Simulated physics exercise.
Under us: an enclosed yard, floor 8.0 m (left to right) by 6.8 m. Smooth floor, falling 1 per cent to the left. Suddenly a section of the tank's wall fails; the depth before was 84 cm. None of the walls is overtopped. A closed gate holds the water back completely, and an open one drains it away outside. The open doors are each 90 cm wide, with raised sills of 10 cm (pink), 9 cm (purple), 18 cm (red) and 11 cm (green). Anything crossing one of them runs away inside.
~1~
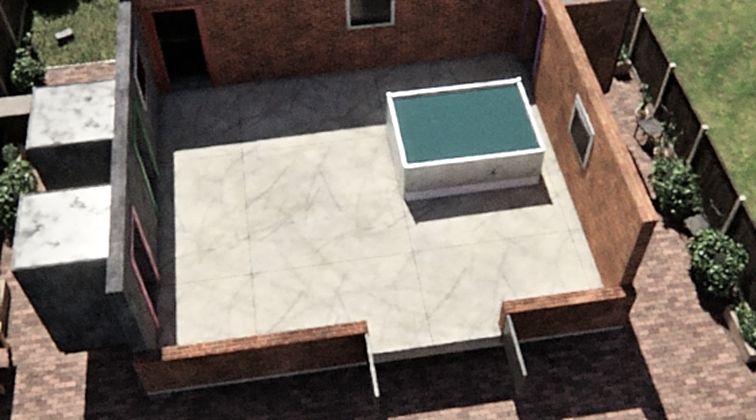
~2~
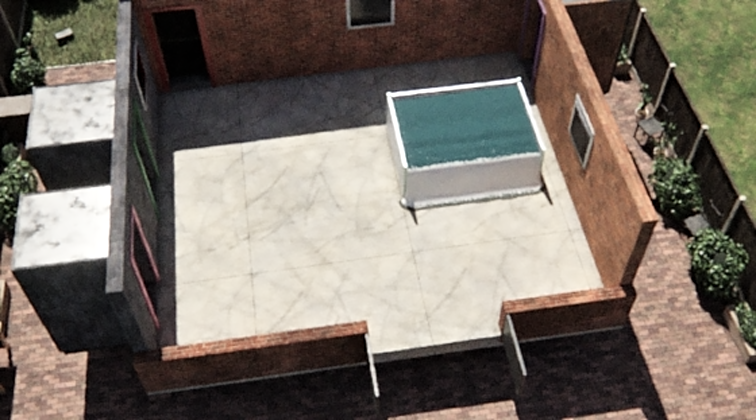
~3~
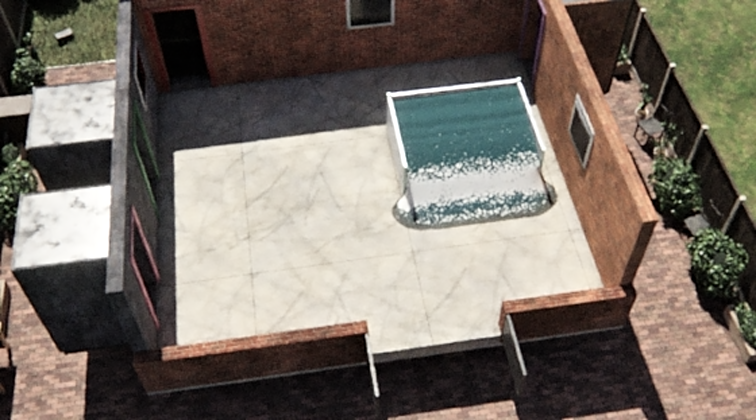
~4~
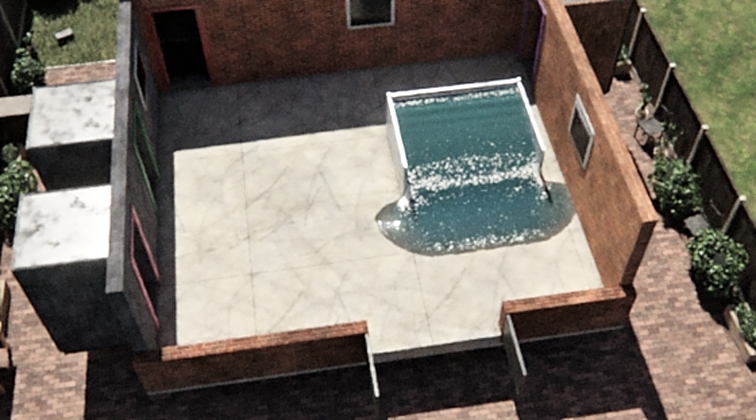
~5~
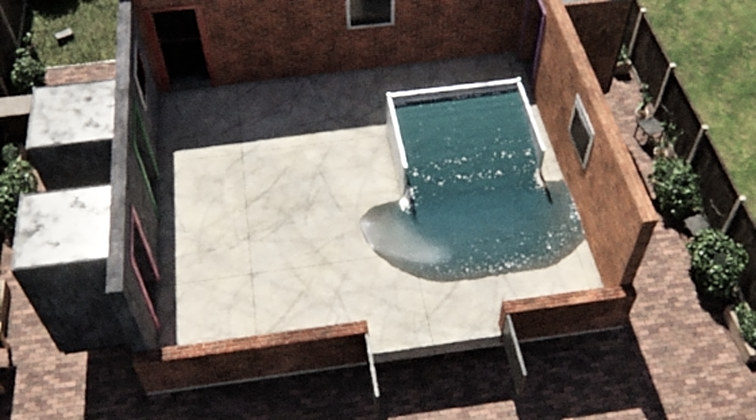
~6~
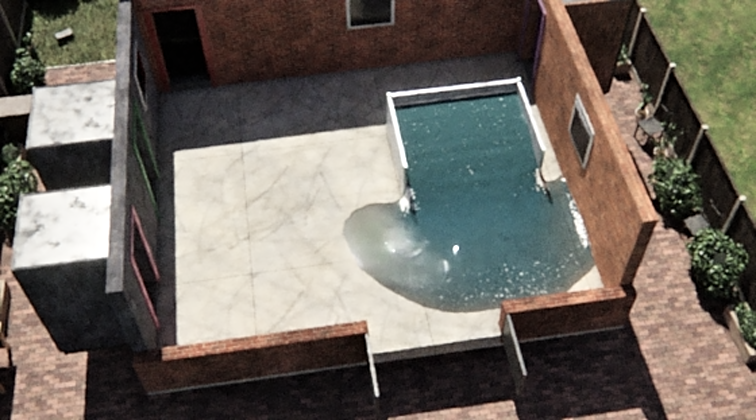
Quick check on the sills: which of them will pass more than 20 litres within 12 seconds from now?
Result: Pink door: Surplus; purple door: Short; red door: Short; green door: Short.
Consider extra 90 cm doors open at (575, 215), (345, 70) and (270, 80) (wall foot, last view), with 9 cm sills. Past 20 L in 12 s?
In turn: Beyond it, short of it, short of it.
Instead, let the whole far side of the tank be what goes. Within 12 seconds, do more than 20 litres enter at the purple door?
Then the purple door ends up out of bounds.
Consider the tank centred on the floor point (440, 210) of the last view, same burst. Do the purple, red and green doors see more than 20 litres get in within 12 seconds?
Well, against that limit, at purple it's within bounds, at red it's within bounds, and at green it's within bounds.
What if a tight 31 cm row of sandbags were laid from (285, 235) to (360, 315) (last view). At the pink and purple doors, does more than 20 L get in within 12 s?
Result: Pink door inside the limit; purple door inside the limit.
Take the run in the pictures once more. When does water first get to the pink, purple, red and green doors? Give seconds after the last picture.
Pink = 2.6 s, purple = 3.6 s, red = 7.0 s, green = 4.0 s.
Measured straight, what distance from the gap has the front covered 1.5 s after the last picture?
Distance: Approx. 5.8 m.
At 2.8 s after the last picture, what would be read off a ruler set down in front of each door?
Depth readings (cm): Pink = 5; purple = 0; red = 0; green = 0.
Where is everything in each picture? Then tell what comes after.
In the first frame, still water, 84 cm deep, in the tank at (464, 125).
In the second frame, the front is at (543, 183), 1.4 m from the gap at (472, 177); 0.7 m2 of floor is under water; 84 cm left at the back of the tank.
In the third frame, the front is at (553, 194), 1.6 m from the gap at (472, 179); 2.1 m2 of floor is under water; 83 cm left at the back of the tank.
In the fourth frame, the front is at (571, 209), 2.0 m from the gap at (472, 180); 4.5 m2 of floor is under water; 75 cm left at the back of the tank.
In the fifth frame, water pours out at (472, 181) and has run 2.3 m, to (380, 251); typically 11 cm deep outside, 71 cm at the tank's back.
In the sixth frame, water pours out at (472, 181) and has run 2.8 m, to (449, 309); typically 9 cm deep outside, 70 cm at the tank's back.
Then, 0.7 s after the last picture water covers 30 % of the floor and is deepest (56 cm) near (597, 299); pink door not reached, purple door not reached, red door not reached, green door not reached.
Then, 1.5 s after the last picture water covers 35 % of the floor and is deepest (50 cm) near (580, 311); pink door not reached, purple door not reached, red door not reached, green door not reached.
Then, 2.8 s after the last picture water covers 40 % of the floor and is deepest (24 cm) near (370, 350); pink door 5 cm at the sill, 0 L in, purple door not reached, red door not reached, green door not reached.
Then, 6.3 s after the last picture water covers 70 % of the floor and is deepest (18 cm) near (159, 372); pink door 17 cm at the sill, 47 L in, purple door 3 cm at the sill, 0 L in, red door not reached, green door 7 cm at the sill, 0 L in.
Then, 11.3 s after the last picture water covers 85 % of the floor and is deepest (12 cm) near (159, 103); pink door 9 cm at the sill, 75 L in, purple door 1 cm at the sill, 0 L in, red door 11 cm at the sill, 0 L in, green door 6 cm at the sill, 0 L in.
